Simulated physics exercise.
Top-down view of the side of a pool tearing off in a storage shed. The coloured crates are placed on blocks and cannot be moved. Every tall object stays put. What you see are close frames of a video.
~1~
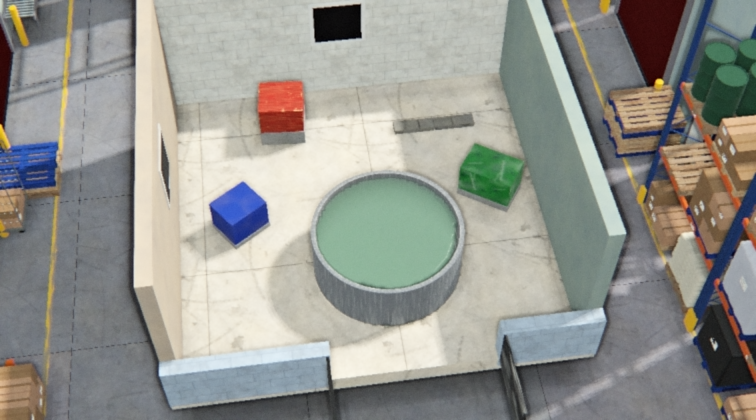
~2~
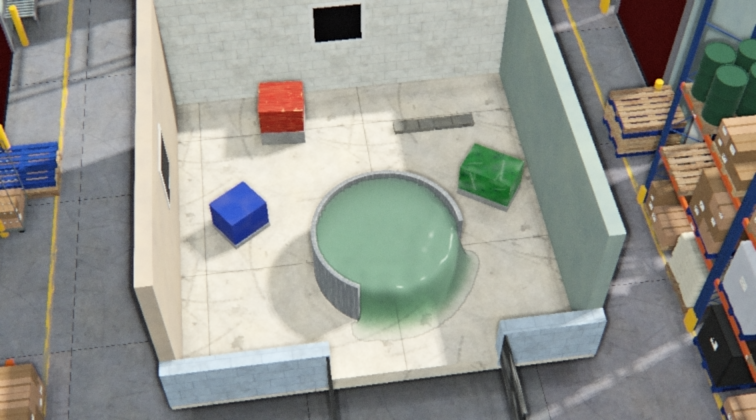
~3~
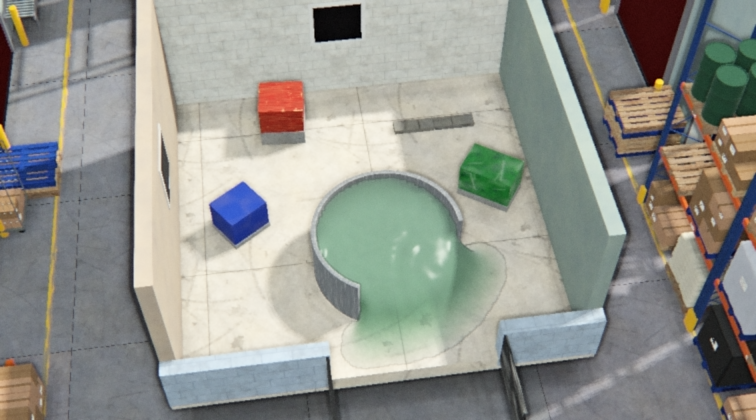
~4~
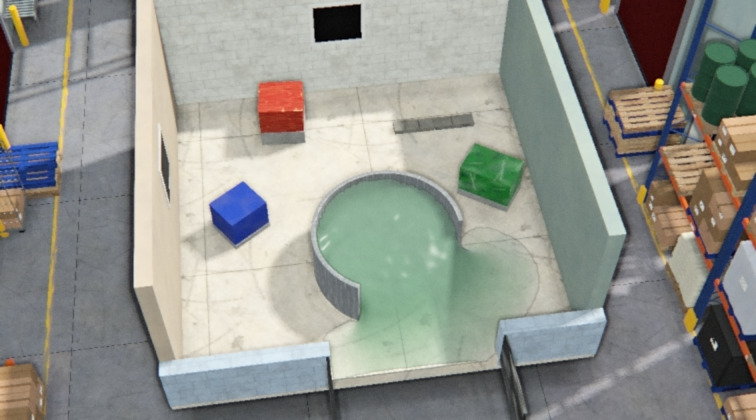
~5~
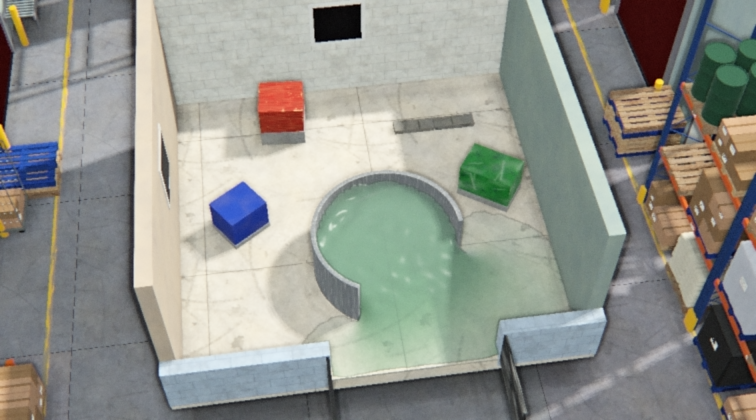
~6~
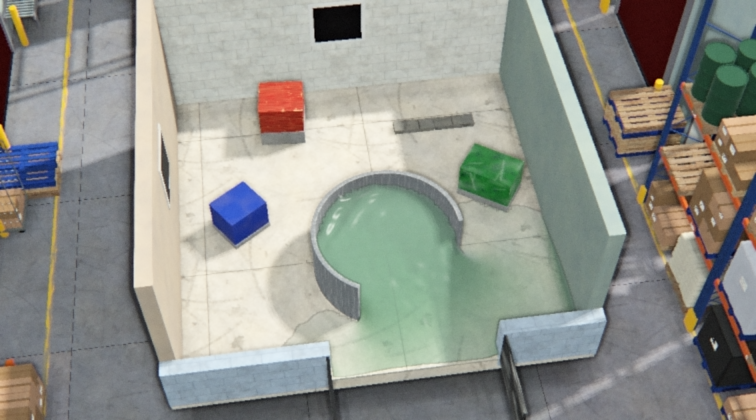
A round grey-walled pool of green water stands in a pale-floored, walled bay inside a storage shed, seen from high above by a still camera. A blue block sits to its left, a red one behind, a green one to its right, with loaded shelves beyond the right wall. The pool's front right side tears away, and water pours out, spreading forward and right across the floor as the level inside drops.
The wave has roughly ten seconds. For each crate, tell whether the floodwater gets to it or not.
Result: The green crate meets the water; the red crate avoids the water; the blue crate avoids the water.
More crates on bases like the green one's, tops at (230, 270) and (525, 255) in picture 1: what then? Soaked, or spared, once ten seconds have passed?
So, the first one stays clear of it, and the next one gets caught.
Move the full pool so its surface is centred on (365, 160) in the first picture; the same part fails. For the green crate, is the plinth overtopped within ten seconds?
The green crate is flooded.
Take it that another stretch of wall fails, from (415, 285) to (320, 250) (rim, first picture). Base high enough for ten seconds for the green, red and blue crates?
In my view the green crate is never reached; as for the red crate, it is never reached; the blue crate gets reached.
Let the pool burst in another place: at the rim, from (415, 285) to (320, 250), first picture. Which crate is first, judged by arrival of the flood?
The blue-painted one, by my reading.
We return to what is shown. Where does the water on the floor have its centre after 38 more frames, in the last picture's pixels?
I'd point to (422, 217).
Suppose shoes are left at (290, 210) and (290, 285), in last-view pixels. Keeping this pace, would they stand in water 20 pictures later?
Taking the two points in turn, the first is spared and the second is spared.
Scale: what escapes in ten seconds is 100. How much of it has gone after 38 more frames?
Close to 90 per cent.
A moment on, water covers 20 % of the floor; the green crate water round its plinth, the red crate not reached, the blue crate not reached.
Next, water covers 25 % of the floor; the green crate water round its plinth, the red crate not reached, the blue crate not reached.
Then, water covers 45 % of the floor; the green crate water round its plinth, the red crate water round its plinth, the blue crate not reached.
Later, water covers 65 % of the floor; the green crate water round its plinth, the red crate water round its plinth, the blue crate water round its plinth.
In the end, water covers 85 % of the floor; the green crate was topped, the red crate stayed above the water, the blue crate stayed above the water.
